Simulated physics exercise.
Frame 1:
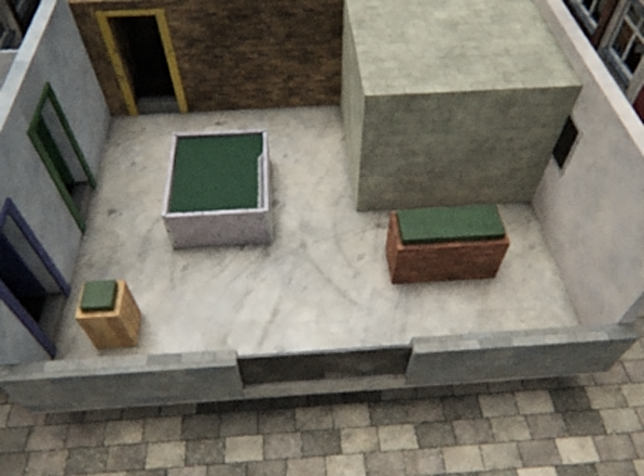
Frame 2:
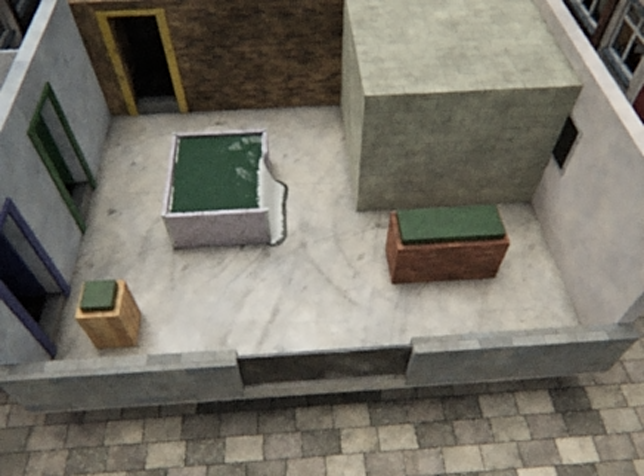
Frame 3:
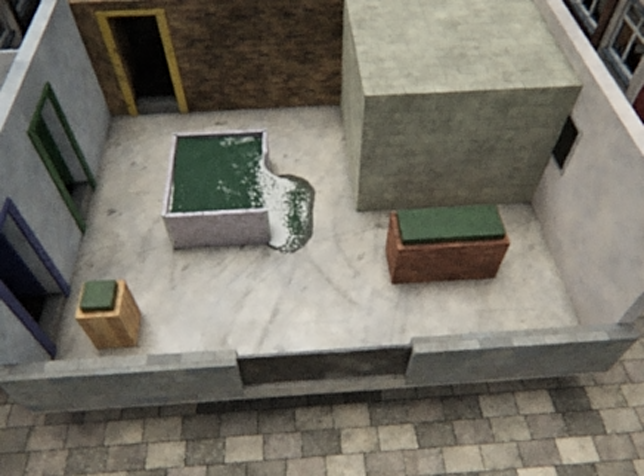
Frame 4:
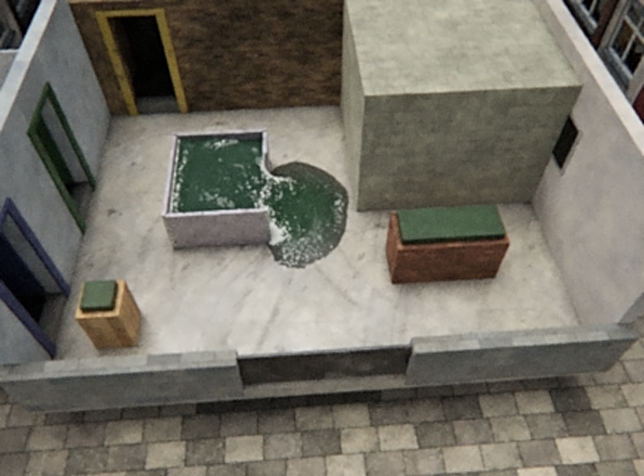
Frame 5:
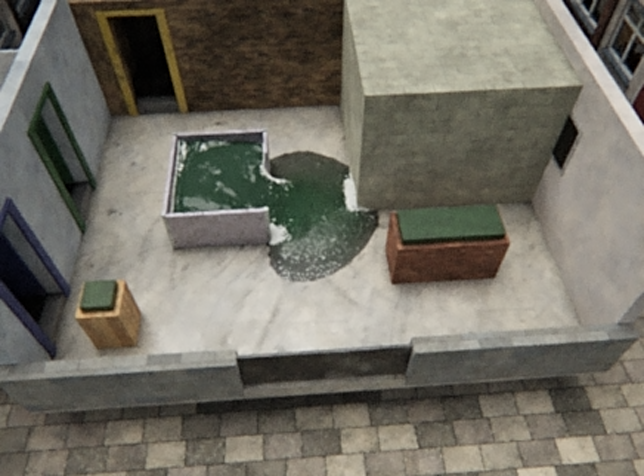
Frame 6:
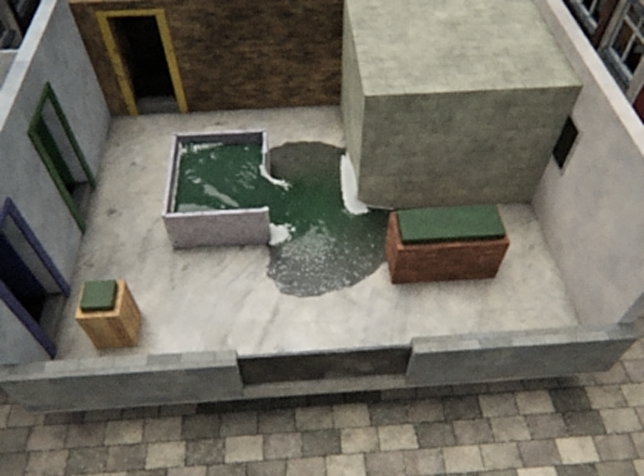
The footage shows a walled yard seen from above, where green water bursts through the right side of a pale tank, spreads rightward across the paved floor in a widening pool, and reaches the large block and brick box.
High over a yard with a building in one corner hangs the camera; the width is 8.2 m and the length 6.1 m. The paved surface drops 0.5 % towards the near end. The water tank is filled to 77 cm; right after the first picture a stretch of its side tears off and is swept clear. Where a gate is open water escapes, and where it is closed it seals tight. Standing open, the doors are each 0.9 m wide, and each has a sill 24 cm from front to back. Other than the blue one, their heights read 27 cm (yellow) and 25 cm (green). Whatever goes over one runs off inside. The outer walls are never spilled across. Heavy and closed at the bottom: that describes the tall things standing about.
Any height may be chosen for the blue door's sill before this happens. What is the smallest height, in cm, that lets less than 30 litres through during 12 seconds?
About 8 cm.
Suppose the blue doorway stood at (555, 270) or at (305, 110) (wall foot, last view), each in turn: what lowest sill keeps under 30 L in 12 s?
Minimums: Roughly 9.5 cm and 16 cm.
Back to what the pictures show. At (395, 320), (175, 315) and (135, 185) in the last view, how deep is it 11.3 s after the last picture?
Depths in order: 7 / 10 / 6 cm.
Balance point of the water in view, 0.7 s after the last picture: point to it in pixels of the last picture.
I'd say around (284, 208).
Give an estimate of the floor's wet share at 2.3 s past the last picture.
About 50 per cent.
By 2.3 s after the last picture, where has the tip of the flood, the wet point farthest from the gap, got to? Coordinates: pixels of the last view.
Near pixel (587, 351).
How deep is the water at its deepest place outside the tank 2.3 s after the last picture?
Max depth: Around 28 cm.
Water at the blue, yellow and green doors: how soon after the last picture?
Blue 4.5 s / yellow 2.0 s / green 4.0 s.
Then, 0.7 s after the last picture water covers 25 % of the floor, deepest (44 cm) near (343, 204); it has not reached the blue door.
Then, 2.3 s after the last picture water covers 50 % of the floor, deepest (28 cm) near (539, 231); it has not reached the blue door.
Then, 11.3 s after the last picture water covers 100 % of the floor, deepest (13 cm) near (256, 374); 10 cm at the blue door, 0 litres in over its 18 cm sill.
At the blue door as built, the water peaked near 16 cm, 8.5 s after the last picture.
With a sill of 7 cm, 42 litres would have come in within the 12 s; with 10 cm, 12 litres. So under 30 litres takes about 8 cm.
